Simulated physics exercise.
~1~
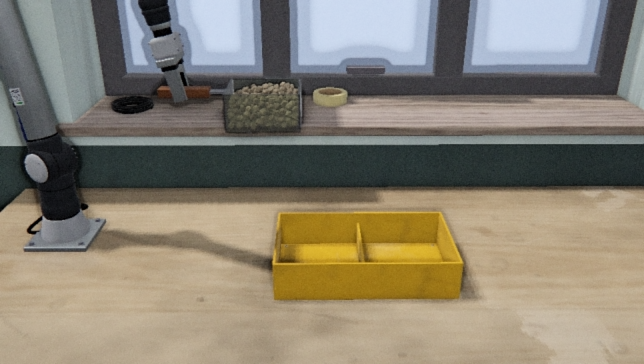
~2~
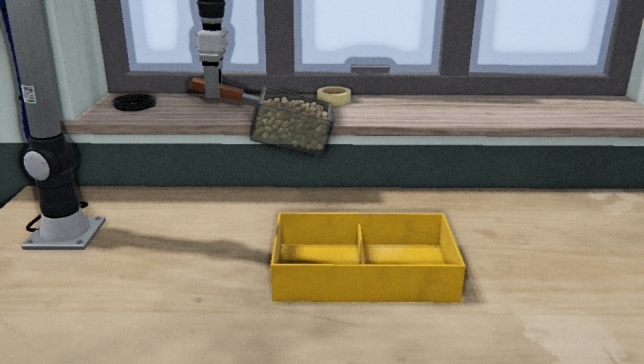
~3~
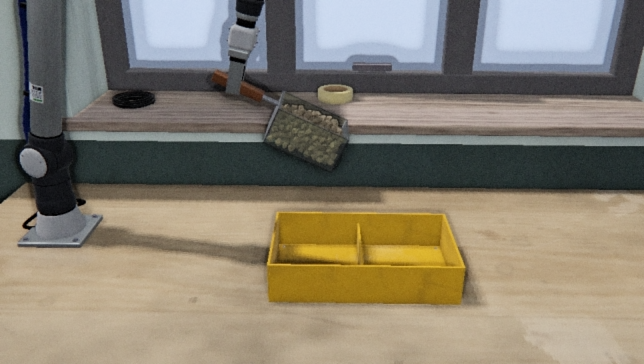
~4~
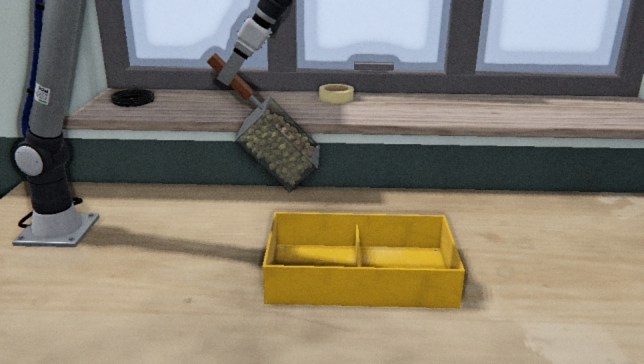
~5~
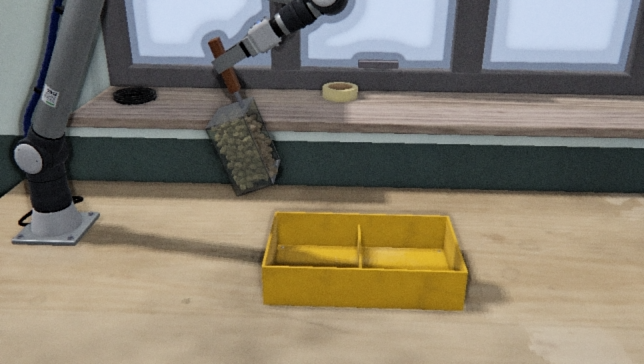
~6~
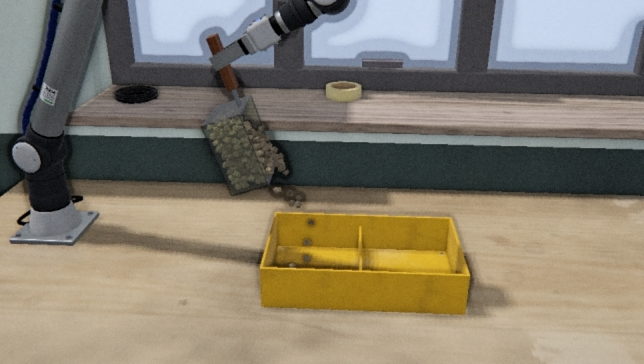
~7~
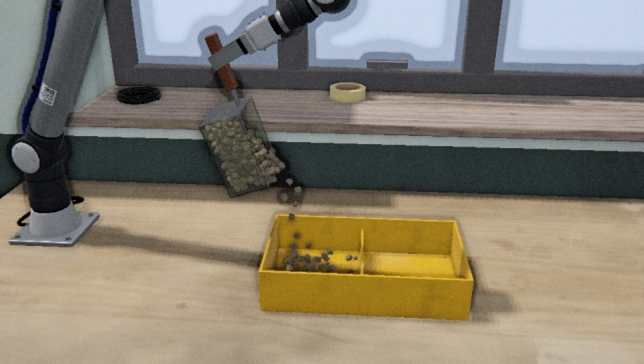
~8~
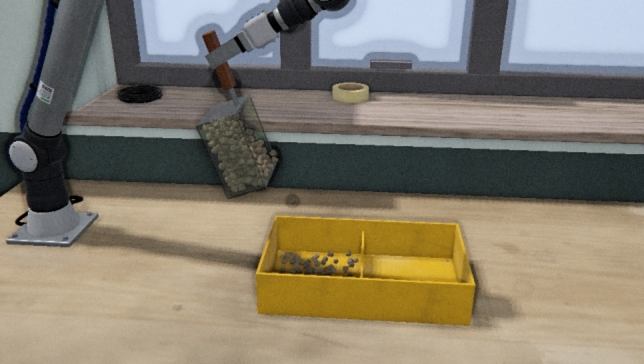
A robot arm lifted a box of small pebbles off the windowsill, carried it toward a divided yellow crate and tipped it steeply, spilling some pebbles into the crate's left part, while most stayed in the box and the right part remained empty.
